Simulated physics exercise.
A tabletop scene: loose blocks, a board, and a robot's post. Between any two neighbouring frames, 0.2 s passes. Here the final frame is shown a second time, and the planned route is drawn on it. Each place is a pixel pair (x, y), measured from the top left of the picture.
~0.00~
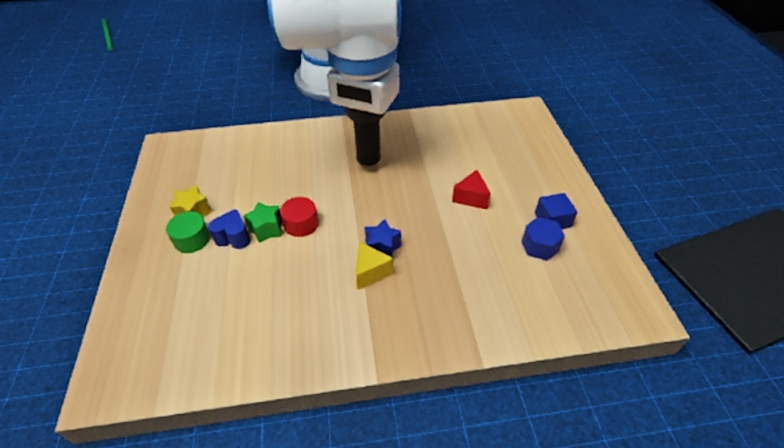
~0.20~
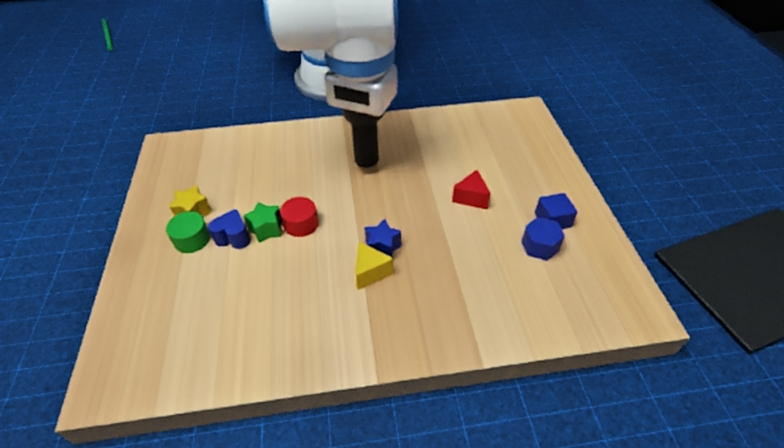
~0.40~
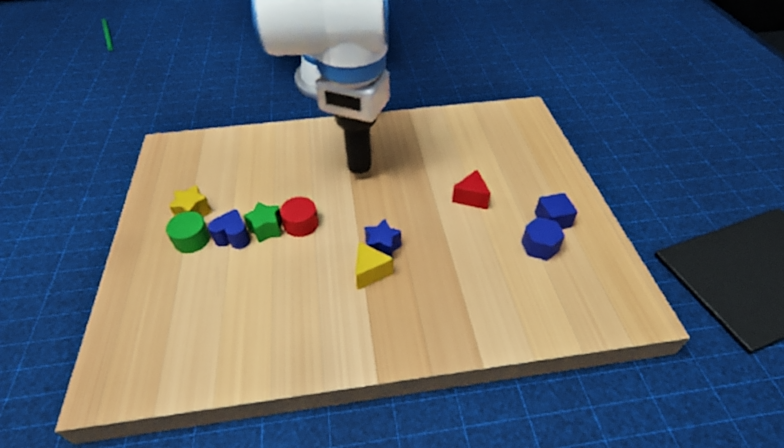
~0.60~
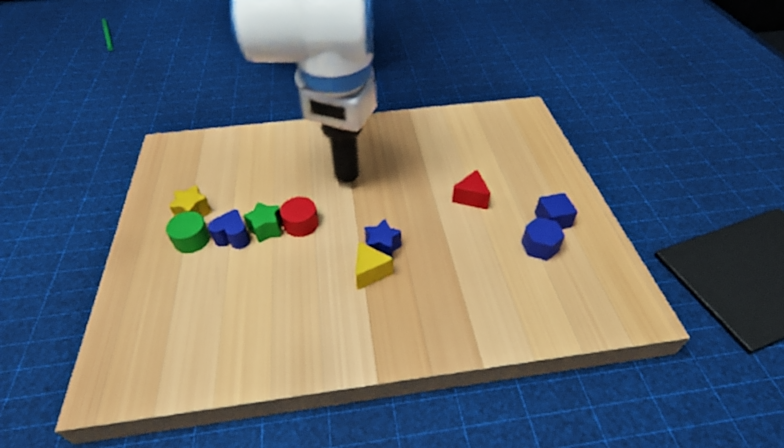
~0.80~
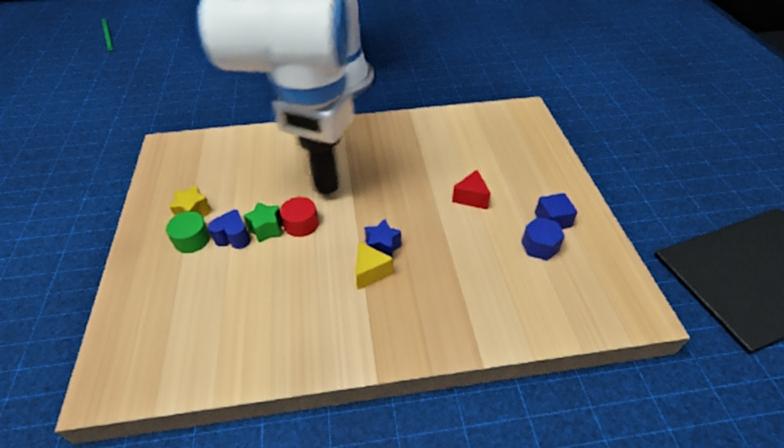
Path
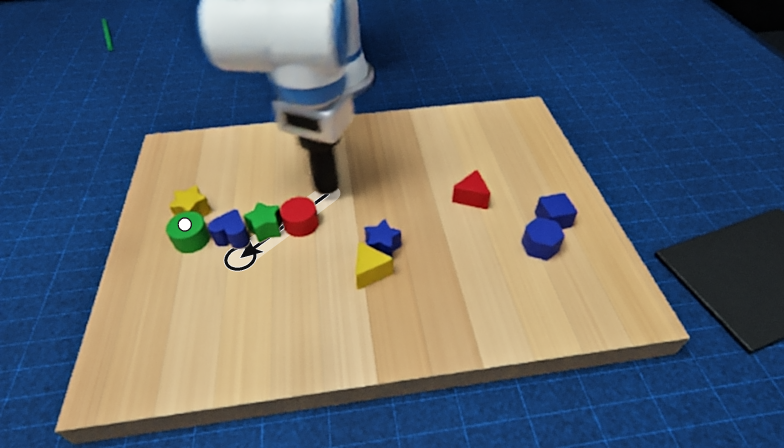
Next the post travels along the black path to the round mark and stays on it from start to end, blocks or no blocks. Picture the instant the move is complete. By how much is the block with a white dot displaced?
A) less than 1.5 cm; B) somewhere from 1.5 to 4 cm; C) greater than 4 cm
I'll go with B - somewhere from 1.5 to 4 cm.
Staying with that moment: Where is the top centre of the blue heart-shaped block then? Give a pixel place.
Its top centre is at about (182, 239).
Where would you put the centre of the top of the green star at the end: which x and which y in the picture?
It should be at about (204, 254).
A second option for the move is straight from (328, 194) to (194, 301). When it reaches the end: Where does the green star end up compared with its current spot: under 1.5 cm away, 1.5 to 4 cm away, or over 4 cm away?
The displacement of the green star is above 4 cm.
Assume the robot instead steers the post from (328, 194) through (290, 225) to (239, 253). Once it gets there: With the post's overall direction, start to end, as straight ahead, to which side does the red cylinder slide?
Heads left.
The drawn path runs in a line from (328, 194) to (240, 258); the dot is on the green cylinder.
The first path, step by step. One third of the way, post at (299, 206); green star at (258, 216), turned 20° clockwise; red cylinder at (288, 222).
Two thirds of the way, post at (269, 227); green cylinder at (176, 225); blue heart-shaped block at (212, 228), turned 30° clockwise; green star at (240, 232), turned 45° clockwise; red cylinder at (278, 242).
At the end, post at (237, 250); green cylinder at (156, 223); blue heart-shaped block at (182, 239), turned 65° clockwise; green star at (204, 254), turned 60° clockwise; red cylinder at (276, 246).
